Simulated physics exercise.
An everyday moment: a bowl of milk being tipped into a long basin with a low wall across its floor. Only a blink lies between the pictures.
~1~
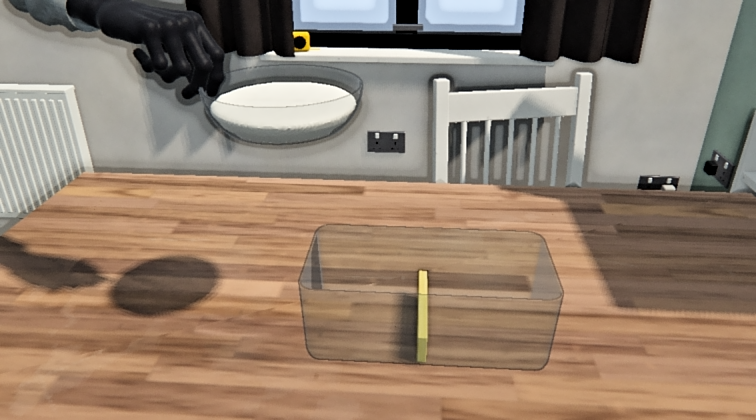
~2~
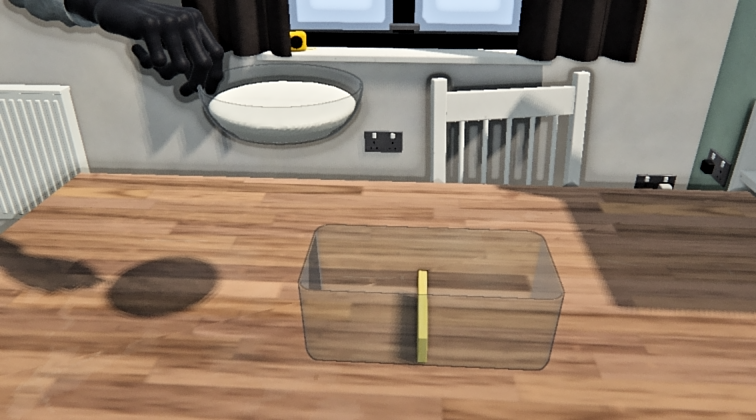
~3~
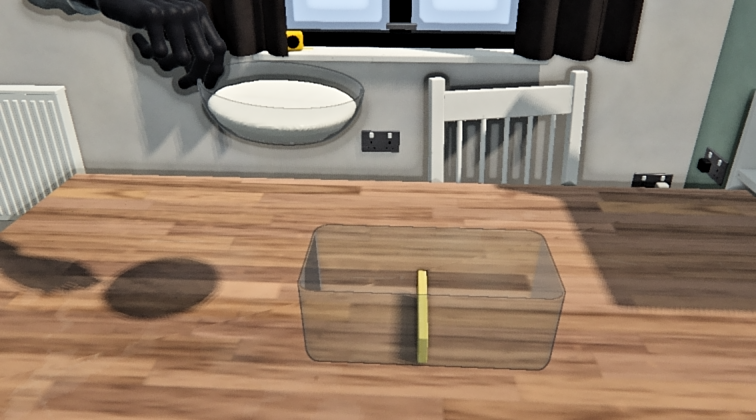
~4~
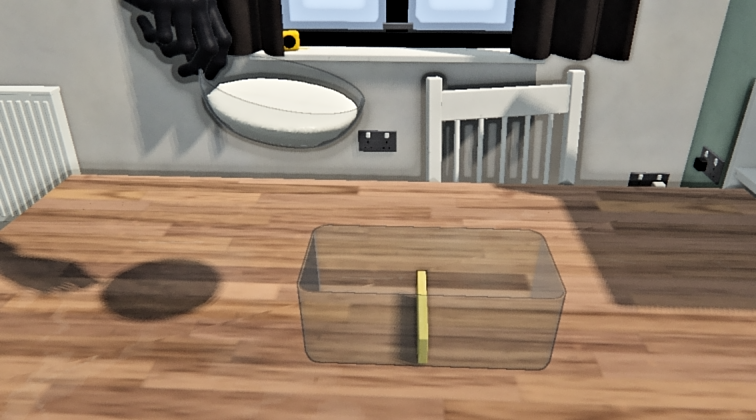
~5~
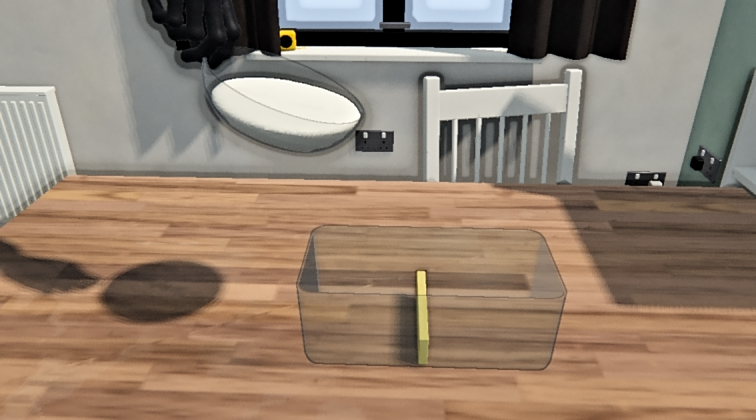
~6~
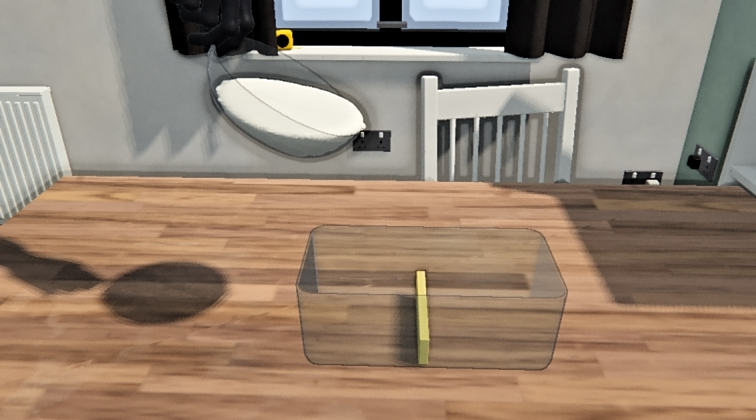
A dark gloved hand tilts a clear bowl of milk rightward above a wooden table.
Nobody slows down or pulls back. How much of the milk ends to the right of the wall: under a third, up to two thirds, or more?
In the end less than a third is right of the wall.
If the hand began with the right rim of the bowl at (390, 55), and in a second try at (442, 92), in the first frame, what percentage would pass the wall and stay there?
About 60 and 75 per cent.
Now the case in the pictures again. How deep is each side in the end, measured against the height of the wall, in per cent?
Near 50 on the left, 10 on the right.
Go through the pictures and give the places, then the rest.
Tilt 0°; pouring edge (362, 87); surface from (215, 98) to (357, 102); the long basin's rim runs from (309, 255) to (552, 264); the wall's top is at (423, 302), in the first picture.
Tilt 2°; pouring edge (362, 88); surface from (213, 97) to (356, 102), in the second picture.
Tilt 6°; pouring edge (363, 94); surface from (212, 93) to (357, 105), in the third picture.
Tilt 13°; pouring edge (363, 103); surface from (212, 89) to (358, 108), in the fourth picture.
Tilt 22°; pouring edge (362, 116); surface from (215, 86) to (357, 112), in the fifth picture.
Tilt 33°; pouring edge (359, 130); surface from (221, 84) to (343, 113); 3 per cent is over the edge, in the sixth picture.
A moment on, the bowl is tipped on its side and 3 per cent is still to pour, 31 is left of the wall and 2 right of it.
Next, the bowl is tipped right over and 0 per cent is still to pour, 77 is left of the wall and 15 right of it.
Then the bowl is tipped right over and 0 per cent is still to pour, 70 is left of the wall and 16 right of it.
Later the bowl is tipped right over and 0 per cent is still to pour, 71 is left of the wall and 18 right of it.
In the end 71 per cent lies left of the wall, 18 right of it and 11 outside.
